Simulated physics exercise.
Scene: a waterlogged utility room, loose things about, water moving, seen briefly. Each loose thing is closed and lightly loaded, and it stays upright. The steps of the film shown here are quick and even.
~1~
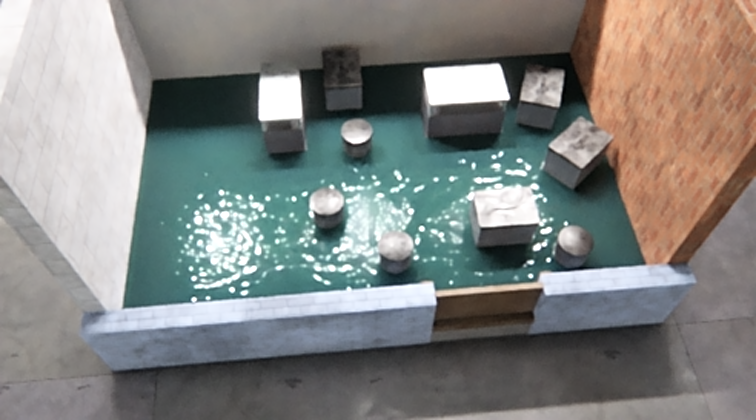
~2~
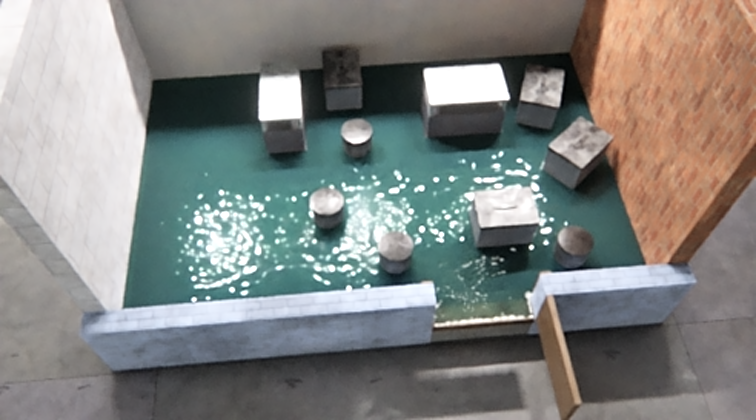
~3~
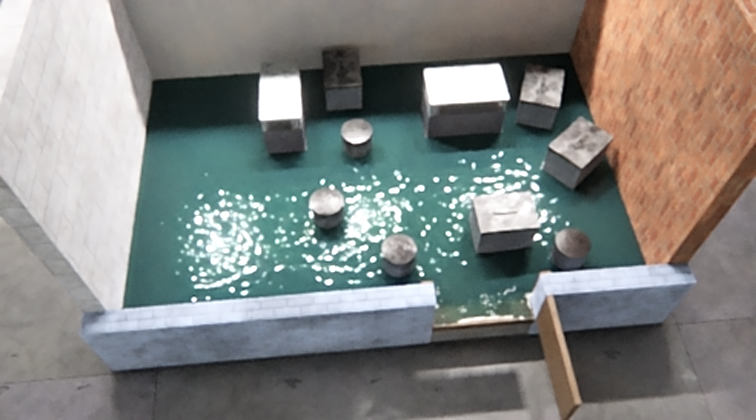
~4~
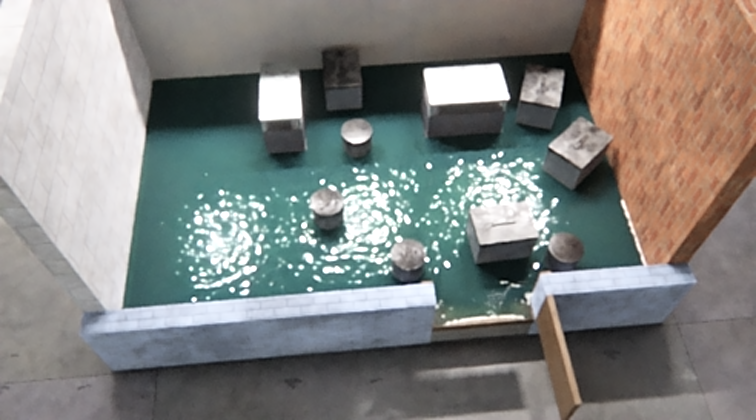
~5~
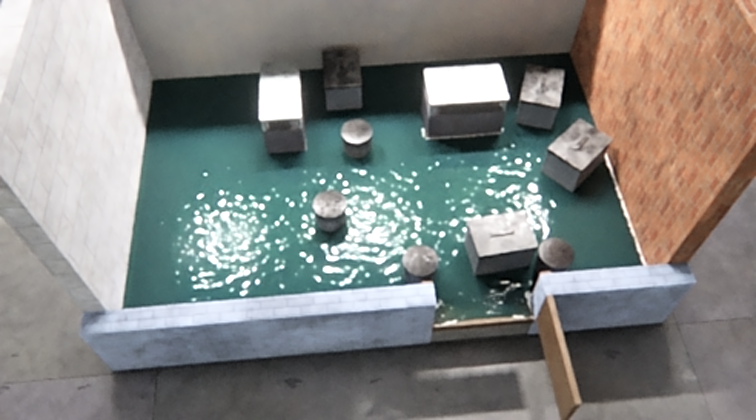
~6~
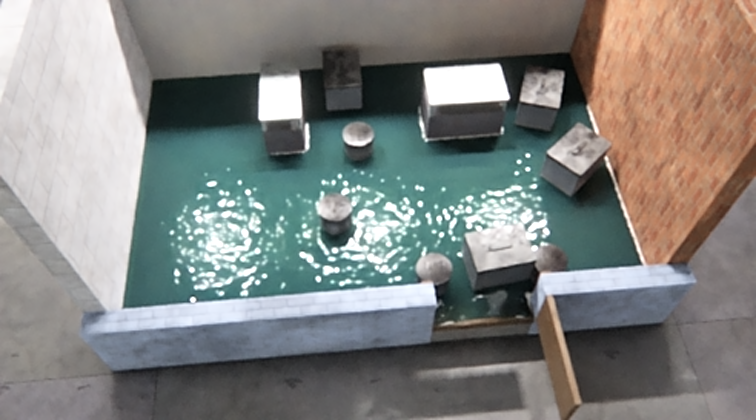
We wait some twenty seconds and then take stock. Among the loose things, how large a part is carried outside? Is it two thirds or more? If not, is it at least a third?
My prediction is the high band.
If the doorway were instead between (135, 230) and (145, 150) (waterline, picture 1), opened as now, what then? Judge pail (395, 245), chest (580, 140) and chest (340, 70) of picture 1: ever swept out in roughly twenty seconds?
One by one, that's lost, not lost, not lost.
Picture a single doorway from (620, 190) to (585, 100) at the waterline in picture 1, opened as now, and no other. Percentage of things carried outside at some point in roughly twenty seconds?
Share reached: 100 %.
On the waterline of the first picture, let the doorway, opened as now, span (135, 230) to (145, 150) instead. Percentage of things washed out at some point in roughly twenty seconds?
About 40 %.
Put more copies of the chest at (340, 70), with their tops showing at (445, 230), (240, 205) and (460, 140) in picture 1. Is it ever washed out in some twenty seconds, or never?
Result list, first to last: Leaves, leaves, leaves.
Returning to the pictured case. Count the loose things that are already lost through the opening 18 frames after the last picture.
The number I arrive at is 4.
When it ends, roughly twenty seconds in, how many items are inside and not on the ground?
Tally: 2.
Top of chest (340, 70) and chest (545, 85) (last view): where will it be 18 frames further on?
Roughly (360, 89) for one and (561, 135) for the other.
A moment on, 3 of 8 are out; 5 afloat.
Next, 4 of 8 are out; 4 afloat.
Later, 6 of 8 are out; 2 afloat.
In the end, 6 of 8 are out; 2 afloat.
